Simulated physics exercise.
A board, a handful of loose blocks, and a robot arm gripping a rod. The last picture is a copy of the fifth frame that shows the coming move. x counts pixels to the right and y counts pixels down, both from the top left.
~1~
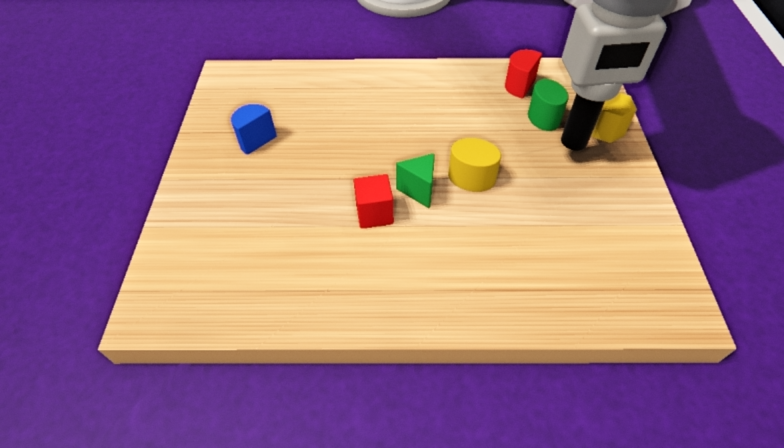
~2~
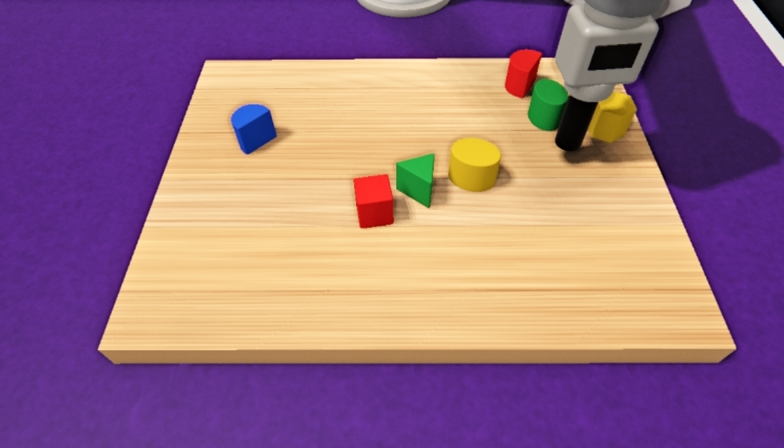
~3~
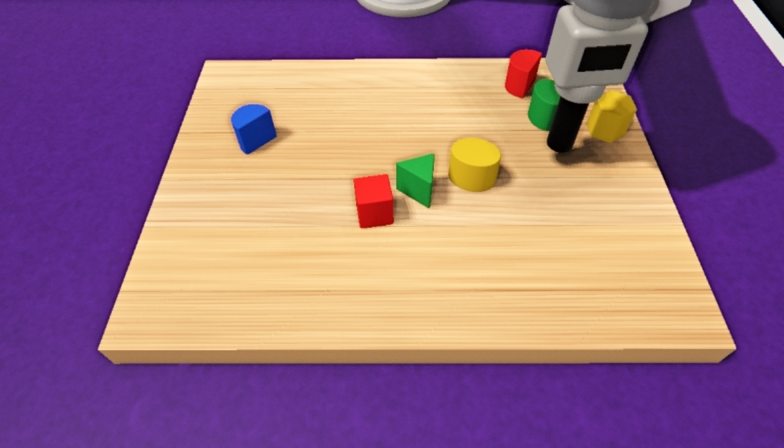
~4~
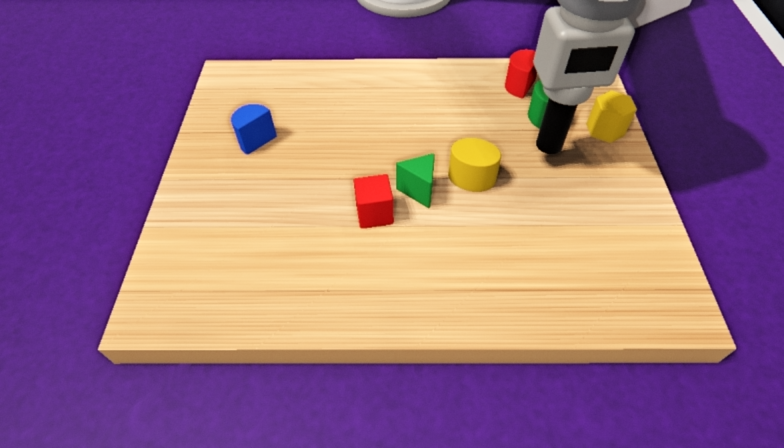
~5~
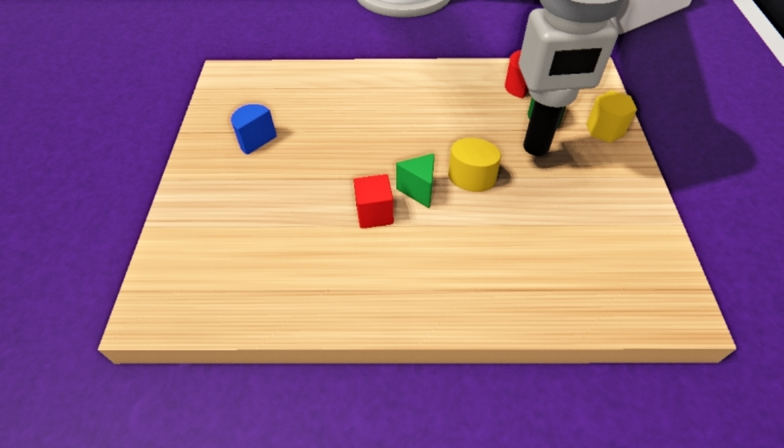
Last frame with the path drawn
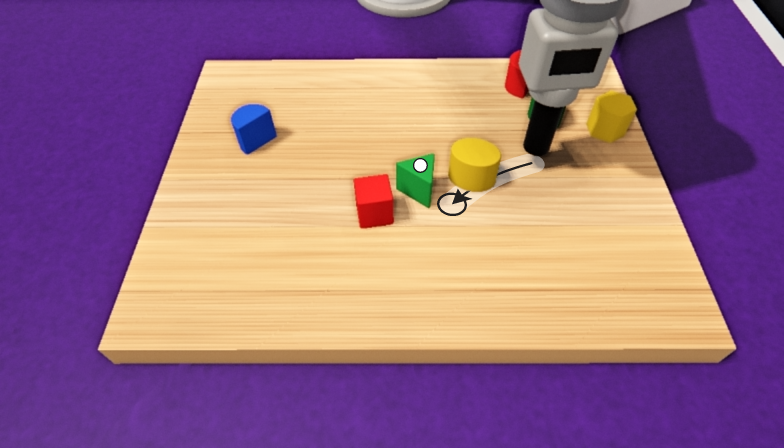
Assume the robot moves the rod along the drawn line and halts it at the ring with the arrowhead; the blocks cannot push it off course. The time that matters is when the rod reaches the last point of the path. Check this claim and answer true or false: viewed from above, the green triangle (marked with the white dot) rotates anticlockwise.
True
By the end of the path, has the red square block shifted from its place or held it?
The red square block does not move.
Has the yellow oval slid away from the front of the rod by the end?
I believe so.
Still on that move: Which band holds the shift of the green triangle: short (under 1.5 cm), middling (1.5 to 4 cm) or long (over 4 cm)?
The green triangle ends up a moderate distance away, 1.5 to 4 cm.
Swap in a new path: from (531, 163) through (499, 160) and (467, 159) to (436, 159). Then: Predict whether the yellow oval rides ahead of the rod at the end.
It comes off the rod's front.
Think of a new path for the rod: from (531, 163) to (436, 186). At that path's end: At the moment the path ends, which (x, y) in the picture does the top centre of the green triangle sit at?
When the path ends, it will be at (374, 164).
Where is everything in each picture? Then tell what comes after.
The first frame shows lower end of the rod at (574, 142), tops of blocks, red square block at (373, 188), green triangle at (420, 165), yellow oval at (476, 151), green oval at (552, 91).
The second frame shows rod at (568, 143), blocks as before.
The third frame shows rod at (559, 144), blocks as before.
The fourth frame shows rod at (549, 145), blocks as before.
The fifth frame shows rod at (536, 147), red square block at (373, 188), green triangle at (420, 165), yellow oval at (476, 151), green oval hidden.
The drawn path runs from (531, 163) via (489, 179), ending at (452, 204); the dot is on the green triangle.
The first path, step by step. One third of the way, rod at (505, 157); yellow oval at (472, 152).
Two thirds of the way, rod at (478, 171); green triangle at (413, 165), turned 30° anticlockwise; yellow oval at (444, 156), turned 35° clockwise.
At the end, rod at (454, 189); red square block not moved; green triangle at (394, 165), turned 20° anticlockwise; yellow oval at (428, 160), turned 85° clockwise; green oval not moved.
